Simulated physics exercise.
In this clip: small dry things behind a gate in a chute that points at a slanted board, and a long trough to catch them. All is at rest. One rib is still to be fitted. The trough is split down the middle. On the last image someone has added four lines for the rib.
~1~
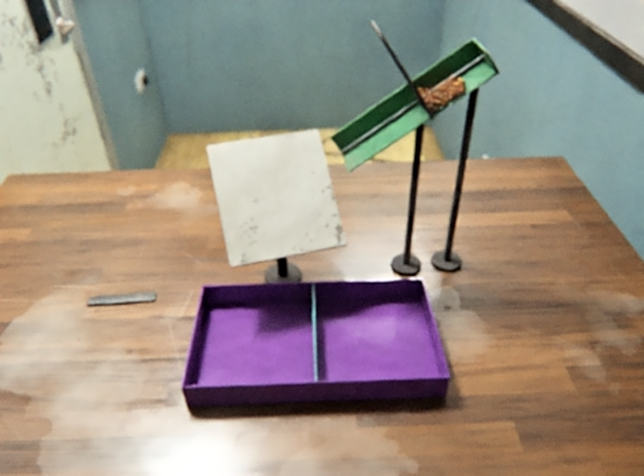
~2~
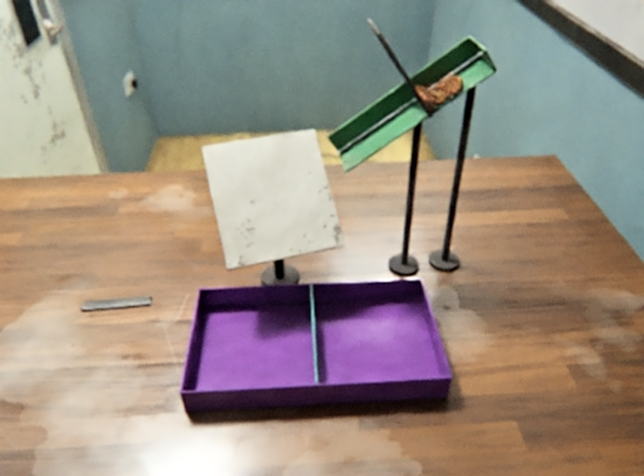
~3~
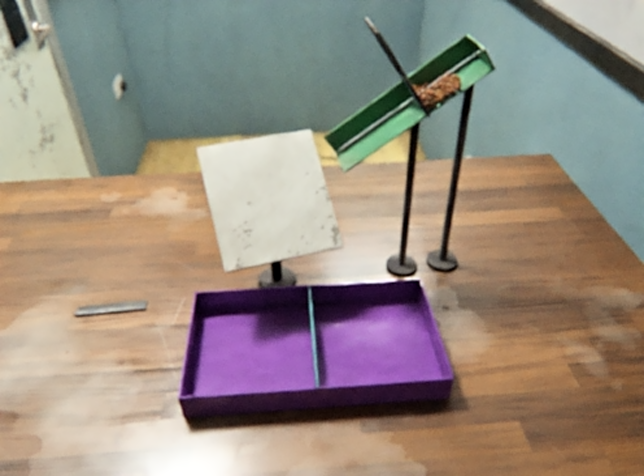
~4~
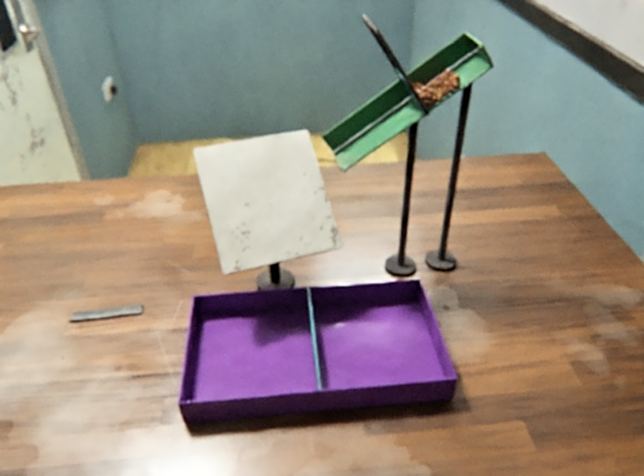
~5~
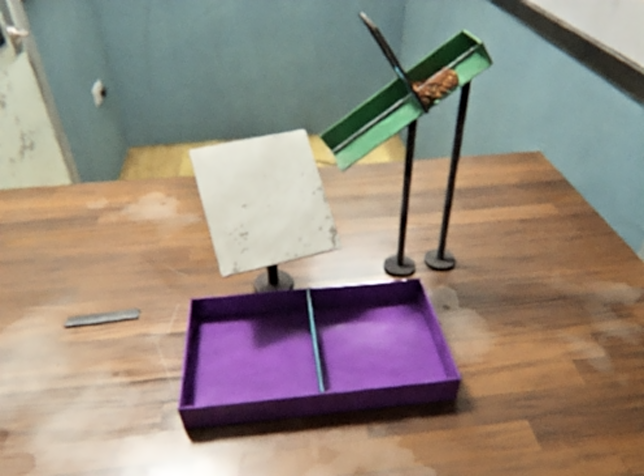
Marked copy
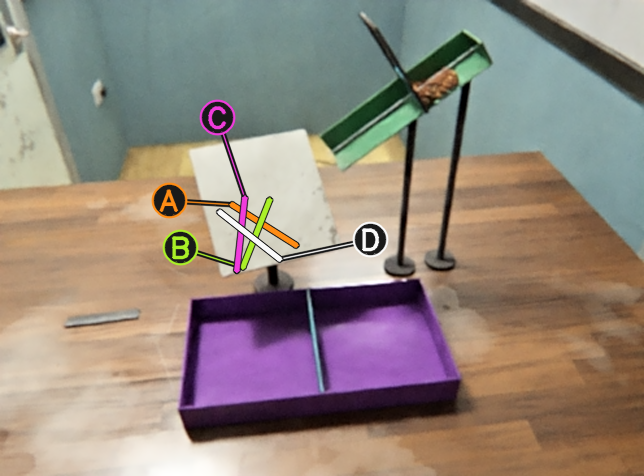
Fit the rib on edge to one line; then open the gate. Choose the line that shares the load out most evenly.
It is D.
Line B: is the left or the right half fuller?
Left.
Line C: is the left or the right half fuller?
The left half.
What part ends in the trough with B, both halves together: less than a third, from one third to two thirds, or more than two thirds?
Line B gives more than two thirds.
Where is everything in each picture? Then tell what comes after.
The first frame shows load behind the gate (438, 98), cereal balls; lip of the chute (345, 163), sloping gently.
The second frame shows middle of the board (273, 196), tilted fairly steeply; middle of its low edge (288, 257); of its high edge (259, 138).
The third frame shows front corners of the trough (179, 398) and (453, 378); front end of its middle wall (318, 388); gate still shut (406, 81).
The fourth frame shows middle of the load (432, 94); lip (339, 163).
The fifth frame shows middle of the load (431, 92); lip (337, 162).
On the marked copy, line A from (232, 204) to (296, 245); line B from (269, 200) to (242, 267); line C from (244, 198) to (236, 270); line D from (219, 212) to (279, 259).
If A is chosen, of what is caught, about a tenth in the left half, almost all in the right.
If B is chosen, of what is caught, almost all in the left half, about a tenth in the right.
If C is chosen, of what is caught, almost all in the left half, about a tenth in the right.
If D is chosen, of what is caught, roughly half in the left half, roughly half in the right.
